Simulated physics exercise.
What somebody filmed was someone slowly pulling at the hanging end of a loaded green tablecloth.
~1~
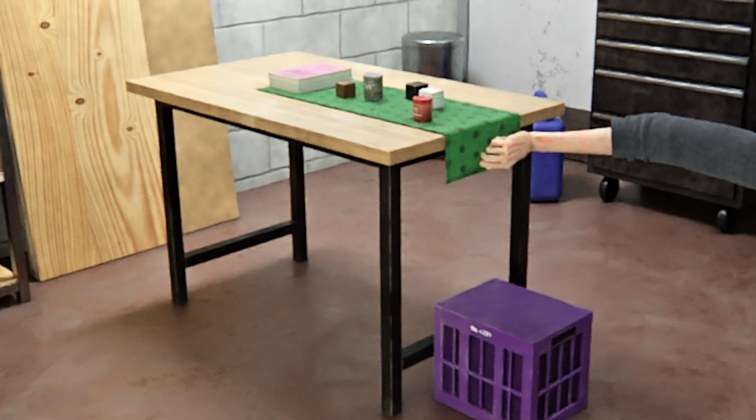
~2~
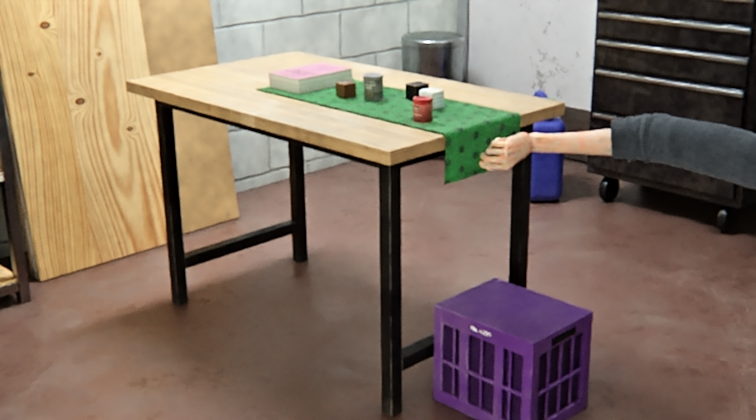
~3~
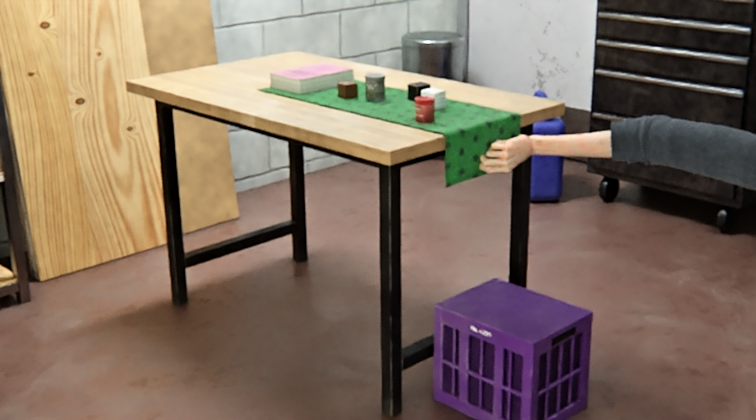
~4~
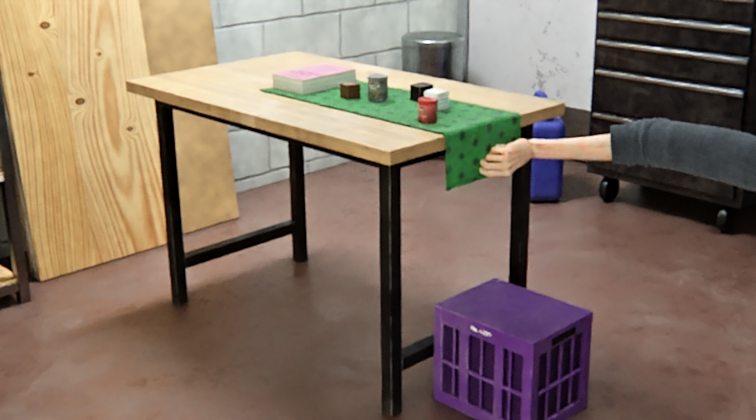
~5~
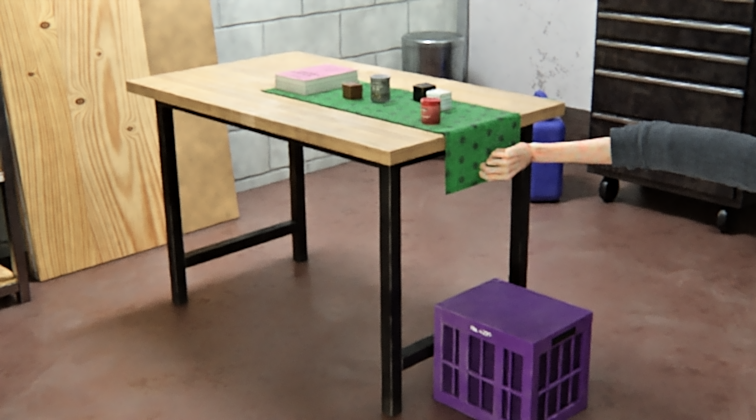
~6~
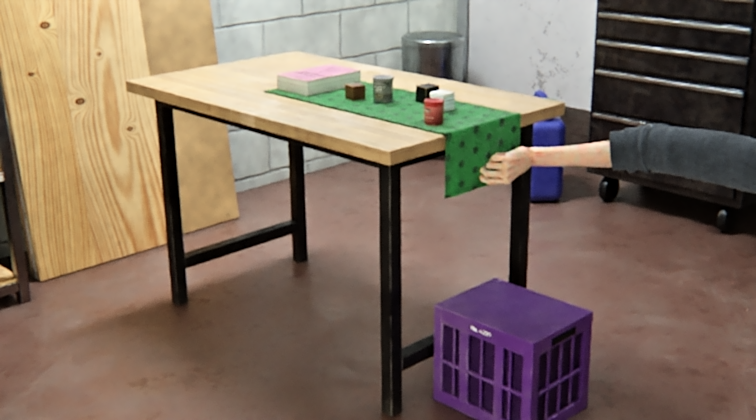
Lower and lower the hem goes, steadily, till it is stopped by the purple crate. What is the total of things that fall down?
It ends with three things gone from the top.
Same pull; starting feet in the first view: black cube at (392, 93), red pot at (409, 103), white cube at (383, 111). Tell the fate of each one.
As for the black cube, it stays where it is; the red pot tips off; the white cube tips off.
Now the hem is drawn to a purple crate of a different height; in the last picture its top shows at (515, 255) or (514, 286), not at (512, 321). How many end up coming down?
Then 1 and 2.
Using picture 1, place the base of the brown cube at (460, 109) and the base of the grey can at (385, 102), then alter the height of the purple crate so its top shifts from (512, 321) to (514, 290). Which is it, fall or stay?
The brown cube? Lost. The grey can? Safe.
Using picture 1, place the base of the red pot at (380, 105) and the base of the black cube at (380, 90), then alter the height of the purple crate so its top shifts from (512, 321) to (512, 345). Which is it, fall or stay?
Outcome for the red pot: It is lost. Outcome for the black cube: It stays.
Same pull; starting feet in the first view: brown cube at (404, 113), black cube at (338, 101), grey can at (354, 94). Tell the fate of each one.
Of these three, the brown cube takes a tumble, the black cube rides it out, the grey can rides it out.
Soon after, hem near (484, 232); red pot gone.
After that, hem near (484, 287); red pot, white cube and black cube gone.
In the end, hem on the crate; red pot, white cube and black cube gone. It carries off three.
